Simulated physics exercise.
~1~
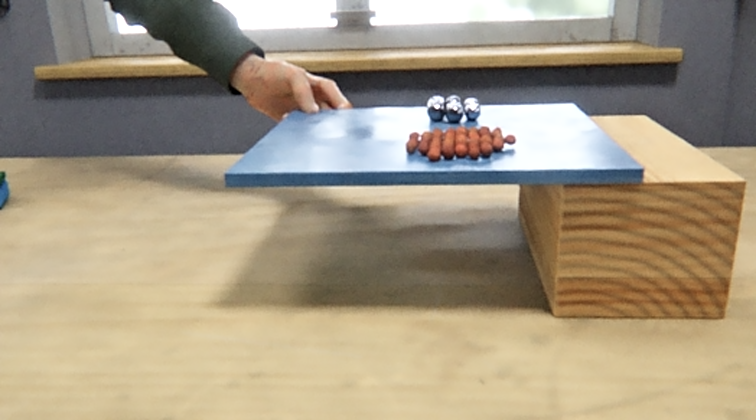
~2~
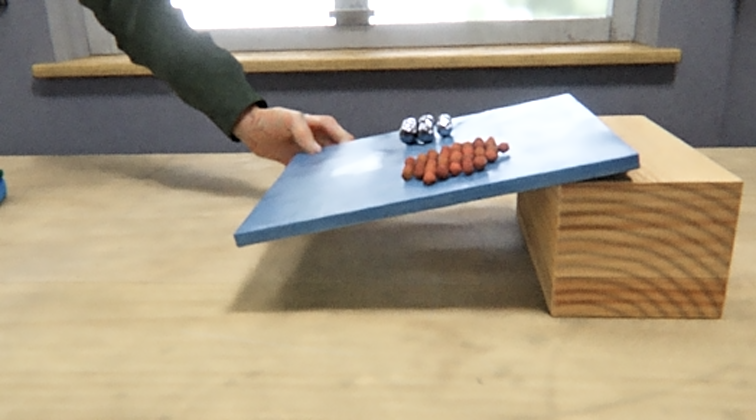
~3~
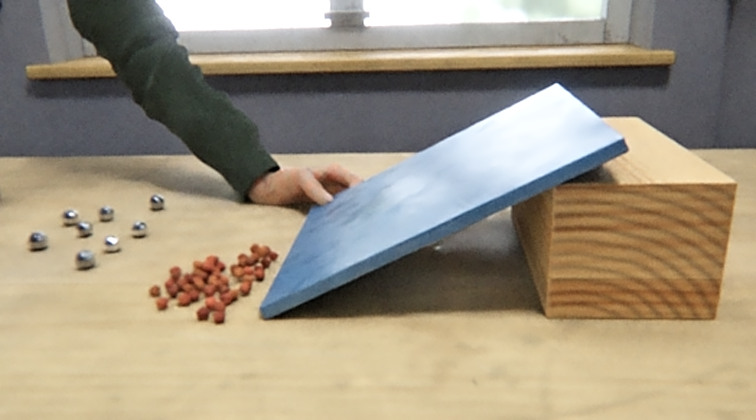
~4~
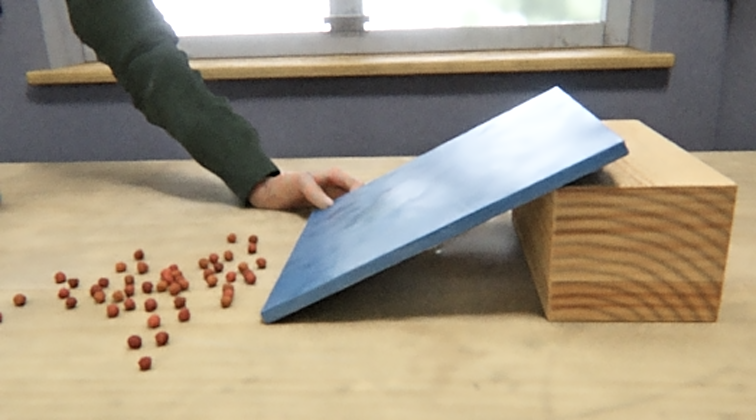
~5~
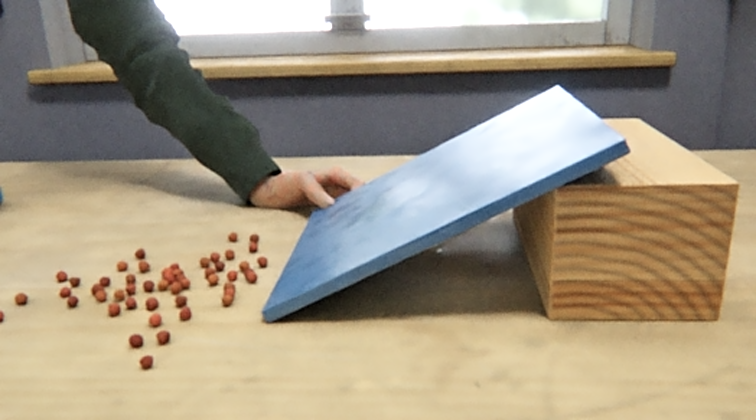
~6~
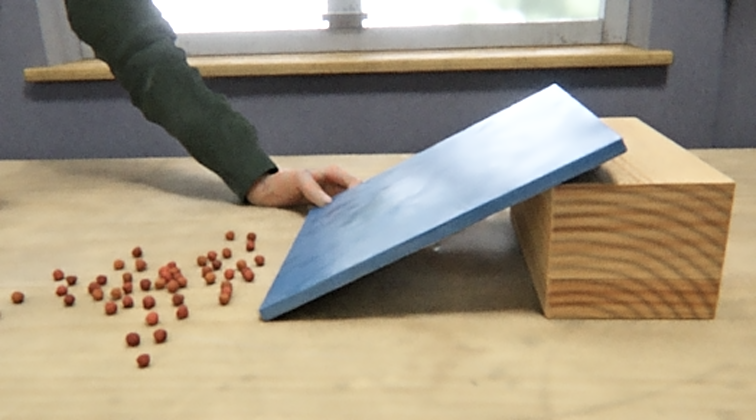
A blue board, propped at its right end on a wooden block, carries a cluster of shiny metal balls behind rows of small reddish-brown pieces. A hand at the far side lowers the left end, and both groups stay on the board as it begins to slope. As the tilt steepens, everything leaves the board, the silvery balls rolling well ahead to the left while the reddish pieces spill out near the lower edge. The balls then pass out of view. The reddish pieces spread a little farther and settle, scattered across the table, while the hand stays by the board.
